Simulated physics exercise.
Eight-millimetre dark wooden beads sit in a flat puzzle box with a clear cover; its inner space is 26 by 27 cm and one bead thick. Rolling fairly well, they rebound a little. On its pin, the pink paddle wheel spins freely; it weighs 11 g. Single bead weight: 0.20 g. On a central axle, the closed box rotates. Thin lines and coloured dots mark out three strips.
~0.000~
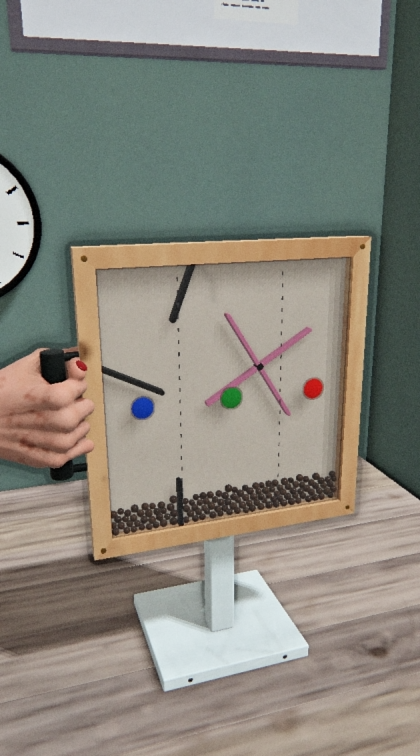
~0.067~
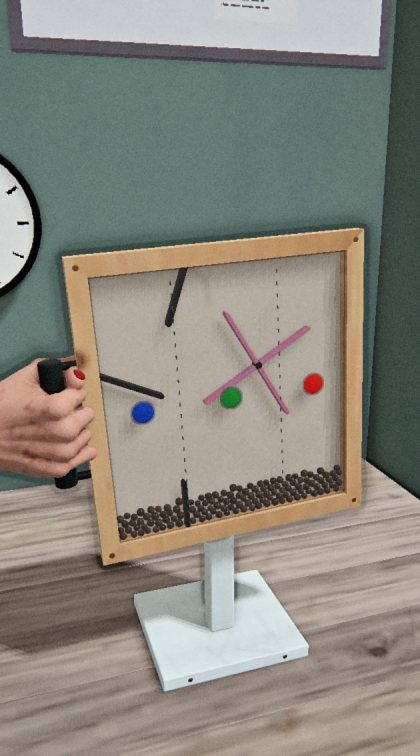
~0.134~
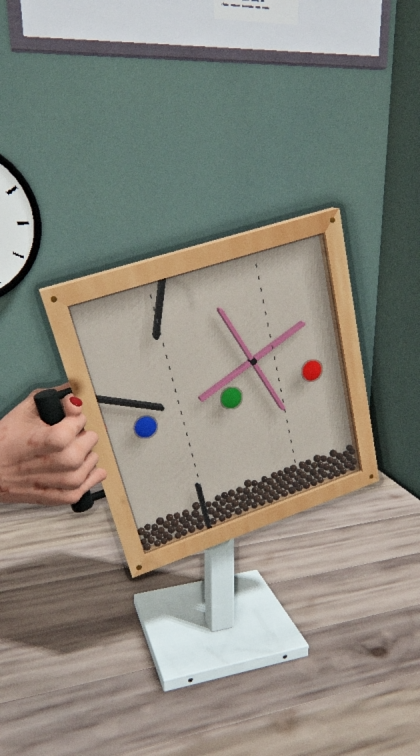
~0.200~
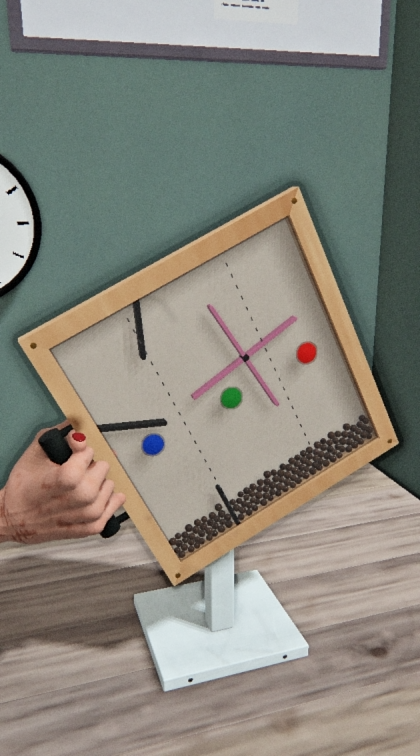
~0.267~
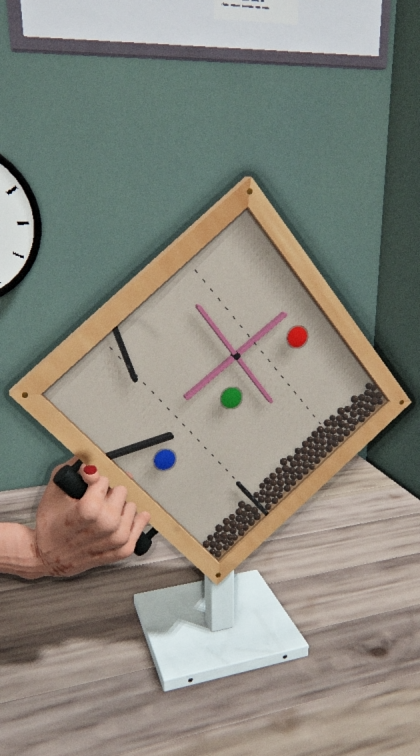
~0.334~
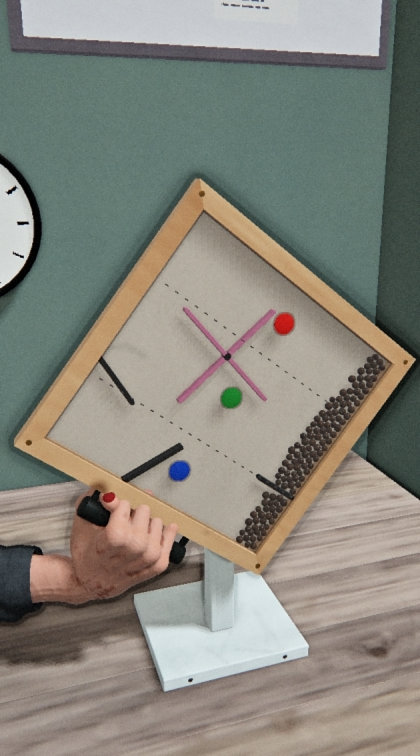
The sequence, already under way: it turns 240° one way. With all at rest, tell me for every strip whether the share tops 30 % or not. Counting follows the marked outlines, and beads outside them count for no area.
Red: Tops it; blue: Does not top it; green: Does not top it.
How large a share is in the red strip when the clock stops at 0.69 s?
Around 0 percent of the load.
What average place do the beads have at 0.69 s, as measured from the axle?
Right by about 9 cm and below by about 2 cm.
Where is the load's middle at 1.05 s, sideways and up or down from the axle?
About 7 cm right and 2 cm below.
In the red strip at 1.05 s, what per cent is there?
That part holds about 5 percent of it.
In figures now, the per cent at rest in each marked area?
The red strip ends with 90 percent, the blue strip with 5 percent and the green strip with 5 percent.
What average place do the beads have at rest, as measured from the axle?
Offset approx. 2 cm right, 12 cm below.
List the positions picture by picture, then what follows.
In the first picture, level; about 130 beads; load centre (232, 502); top bead (228, 488); pink paddle wheel (259, 366); red (313, 389), blue (143, 408), green (231, 398).
In the second picture, turned 3° anticlockwise; load centre (238, 500); top bead (337, 468).
In the third picture, turned 13° anticlockwise; load centre (255, 495); top bead (350, 448); wall ends (198, 487), (156, 337), (161, 407).
In the fourth picture, turned 26° anticlockwise; load centre (276, 484); top bead (362, 418); pink paddle wheel (244, 357).
In the fifth picture, turned 39° anticlockwise; load centre (296, 468); top bead (369, 386).
In the sixth picture, turned 52° anticlockwise; load centre (309, 452); top bead (375, 357); pink paddle wheel (226, 356); red (284, 324), blue (179, 471), green (231, 398).
After 0.69 s, it stands 122° anticlockwise; the beads' middle is 9 cm right of and 2 cm below the centre; blue 60 %, green 40 %.
After 1.05 s, it has come round 193° anticlockwise; the beads' middle is 7 cm right of and 2 cm below the centre; red 5 %, blue 70 %, green 30 %.
After 1.36 s, it has come round 240° anticlockwise; the beads' middle is 4 cm right of and 5 cm below the centre; red 30 %, blue 20 %, green 50 %.
At rest by 4.8 s, it has come round 240° anticlockwise; red 90 %, blue 5 %, green 5 %.
